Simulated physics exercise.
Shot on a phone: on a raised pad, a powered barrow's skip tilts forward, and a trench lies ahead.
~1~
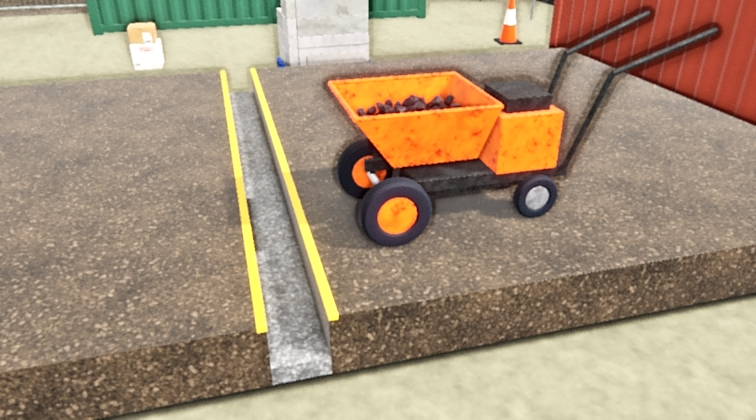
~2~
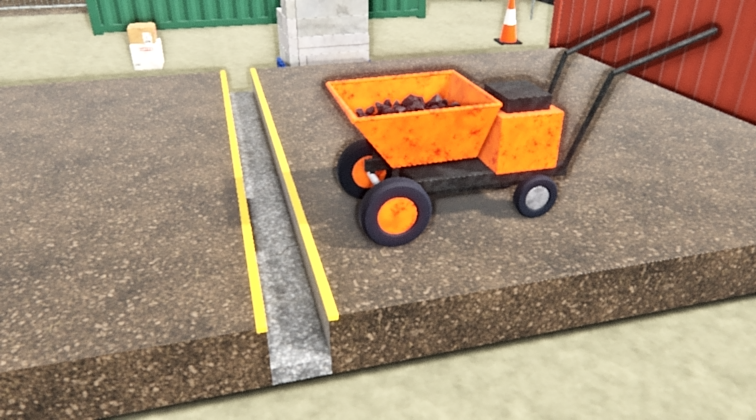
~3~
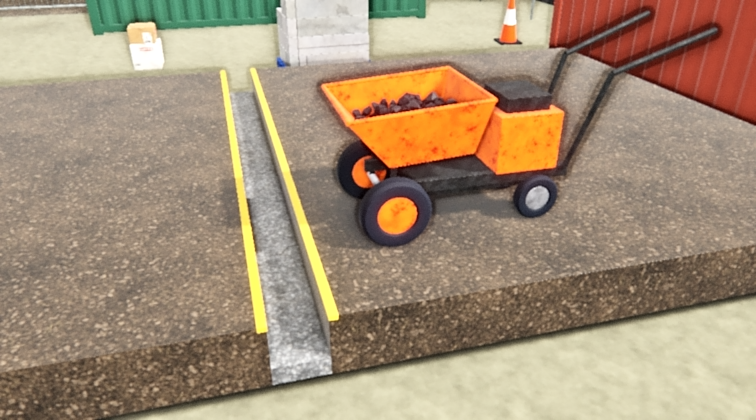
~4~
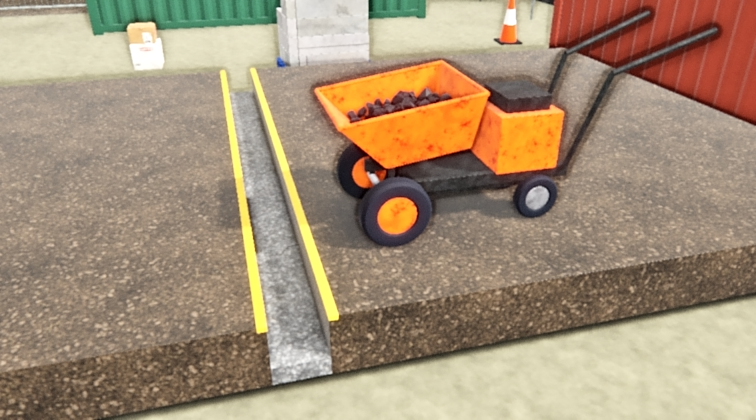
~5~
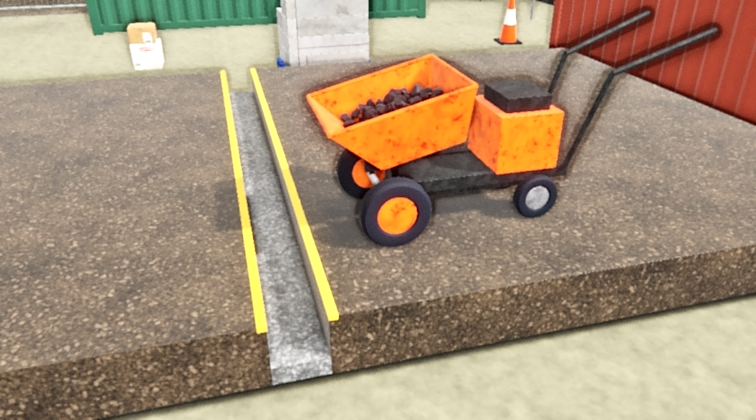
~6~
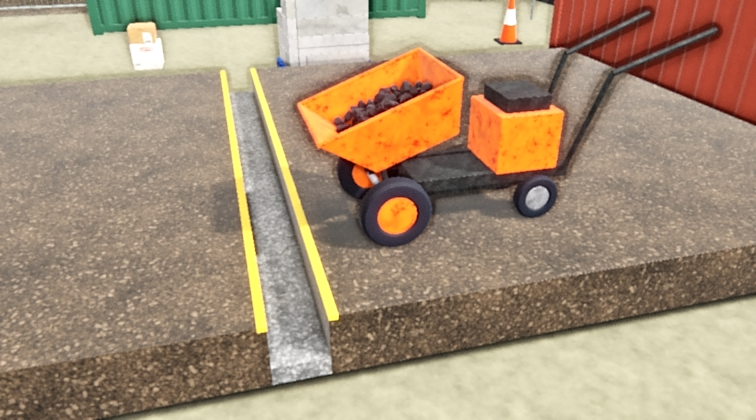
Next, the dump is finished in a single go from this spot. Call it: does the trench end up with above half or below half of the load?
It ends up with above half.
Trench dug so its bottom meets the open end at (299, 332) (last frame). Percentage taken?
Estimate: Approx. 40 per cent.
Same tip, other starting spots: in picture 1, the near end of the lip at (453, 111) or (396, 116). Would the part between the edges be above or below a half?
Run 1 - a minority. Run 2 - a majority.
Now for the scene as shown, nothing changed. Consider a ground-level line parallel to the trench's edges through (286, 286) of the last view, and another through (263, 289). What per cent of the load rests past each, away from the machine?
First some 60, then 10 per cent.
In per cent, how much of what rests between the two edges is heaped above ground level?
Estimate: Near 0 per cent.
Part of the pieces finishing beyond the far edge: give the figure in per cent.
Around 10 per cent.
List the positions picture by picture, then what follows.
Lip of the skip at (356, 120), level; top of the load at (414, 111), lumps of coal; first edge of the trench at (322, 280); far edge at (256, 290), the trench under half as wide as the skip, and about as deep as wide, in the first picture.
Lip of the skip at (354, 121), tipped barely; top of the load at (413, 110), in the second picture.
Lip of the skip at (348, 124), tipped barely; top of the load at (409, 109), in the third picture.
Lip of the skip at (340, 129), tipped a little; top of the load at (424, 105), in the fourth picture.
Lip of the skip at (330, 136), tipped a little; top of the load at (425, 109), in the fifth picture.
Lip of the skip at (320, 146), tipped clearly; top of the load at (415, 105); first edge of the trench at (322, 280); far edge at (256, 290), in the sixth picture.
Soon after the last picture, skip tipped steeply; all in the skip.
A little later, skip tipped right over; most in the skip; about a quarter in or heaped over the trench; a stray few beyond it.
Later still, skip tipped right over; a small part in the skip; most in or heaped over the trench; a small part beyond it.
At rest, skip tipped right over; nearly all in or heaped over the trench; a small part beyond it.
